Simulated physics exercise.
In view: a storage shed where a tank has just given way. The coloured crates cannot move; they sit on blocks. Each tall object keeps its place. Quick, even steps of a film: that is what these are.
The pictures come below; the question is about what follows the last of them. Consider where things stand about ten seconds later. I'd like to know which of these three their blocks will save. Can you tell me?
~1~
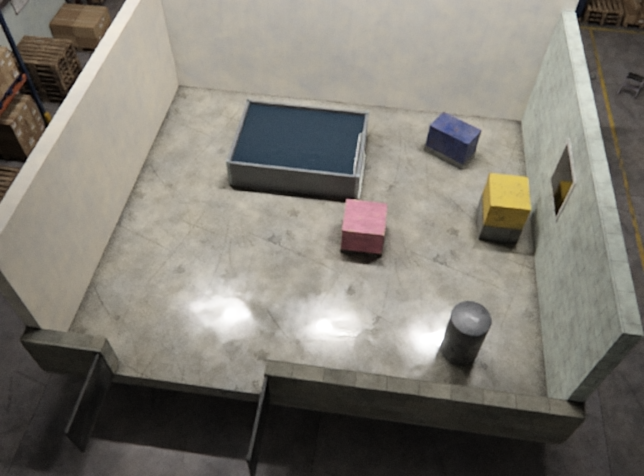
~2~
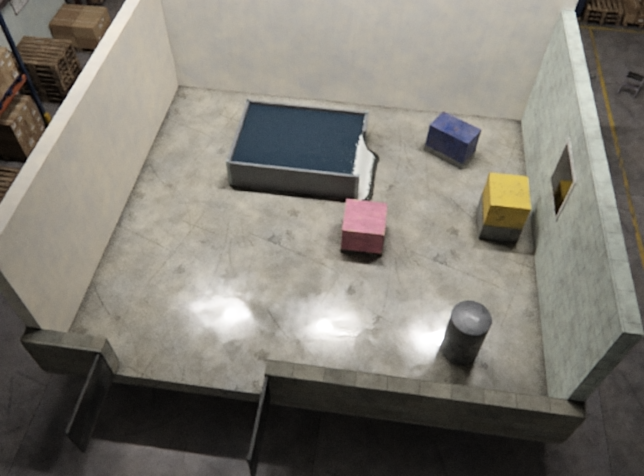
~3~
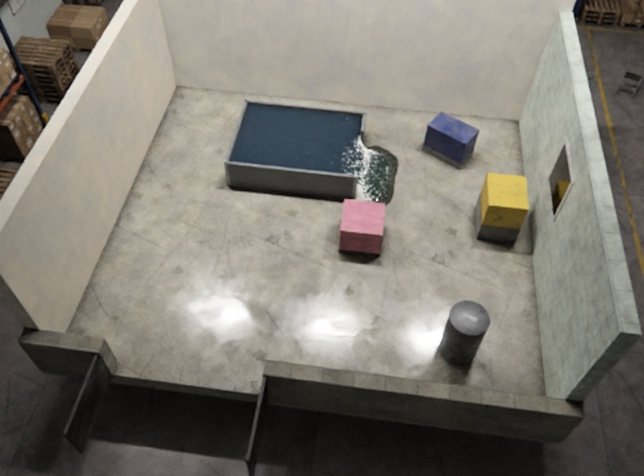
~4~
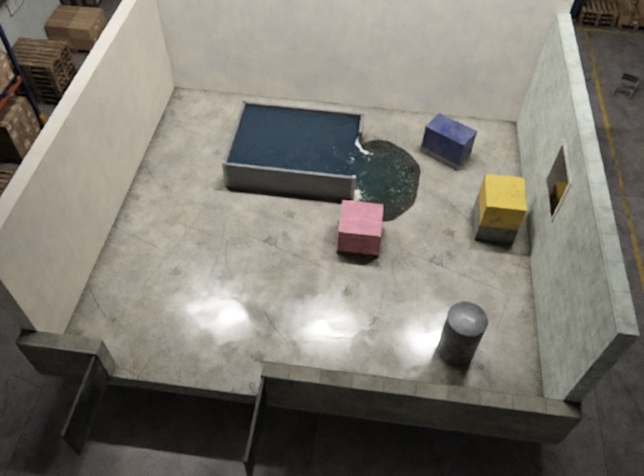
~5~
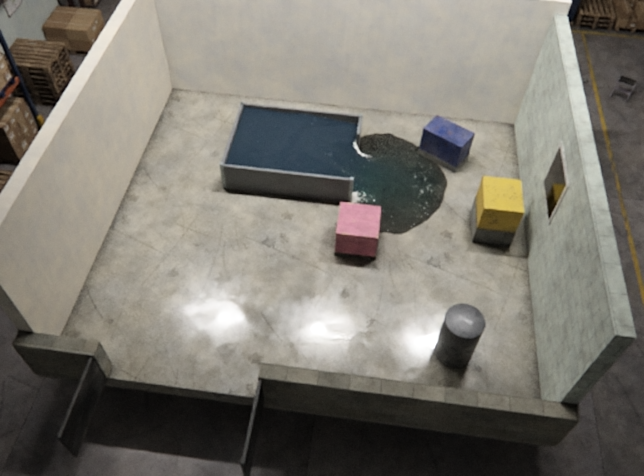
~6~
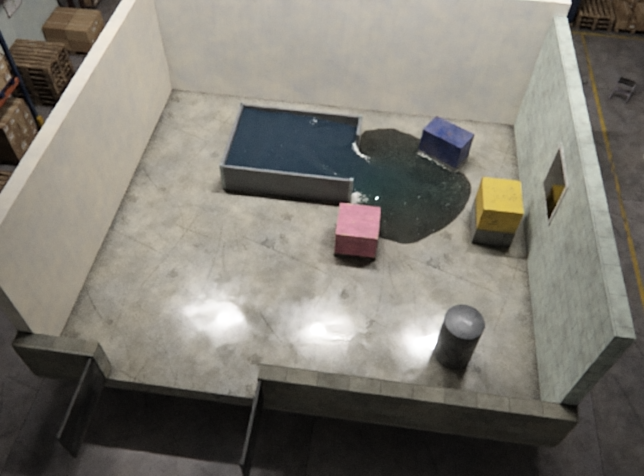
Sure: The yellow crate comes through dry; the pink crate comes through dry; the blue crate does get wet.
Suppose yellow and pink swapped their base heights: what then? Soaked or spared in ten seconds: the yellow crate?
Yellow: Flooded.
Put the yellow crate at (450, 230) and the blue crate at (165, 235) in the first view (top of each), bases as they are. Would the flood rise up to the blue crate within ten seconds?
Then: Blue crate keeps dry.
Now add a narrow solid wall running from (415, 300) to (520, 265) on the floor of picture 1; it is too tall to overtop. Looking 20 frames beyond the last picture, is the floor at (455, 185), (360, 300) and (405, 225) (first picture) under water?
Outcome by spot, in order - watered, watered, watered.
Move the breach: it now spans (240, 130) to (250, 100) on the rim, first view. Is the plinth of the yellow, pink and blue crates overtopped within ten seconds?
Here's how it goes: The yellow crate is left untouched, the pink crate is left untouched, and the blue crate is left untouched.
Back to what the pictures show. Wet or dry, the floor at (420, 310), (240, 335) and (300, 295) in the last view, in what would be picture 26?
Point one sodden, point two left clear, point three left clear.
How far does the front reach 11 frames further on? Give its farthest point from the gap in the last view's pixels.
The farthest point of the front sits at (530, 337).
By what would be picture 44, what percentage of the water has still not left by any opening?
Around 100 in a hundred.
A moment on, water covers 15 % of the floor; the yellow crate water round its plinth, the pink crate water round its plinth, the blue crate water round its plinth.
Next, water covers 25 % of the floor; the yellow crate water round its plinth, the pink crate water round its plinth, the blue crate water round its plinth.
Then, water covers 35 % of the floor; the yellow crate water round its plinth, the pink crate water round its plinth, the blue crate water round its plinth.
Later, water covers 55 % of the floor; the yellow crate water round its plinth, the pink crate water round its plinth, the blue crate water round its plinth.
In the end, water covers 95 % of the floor; the yellow crate stayed above the water, the pink crate stayed above the water, the blue crate was topped.
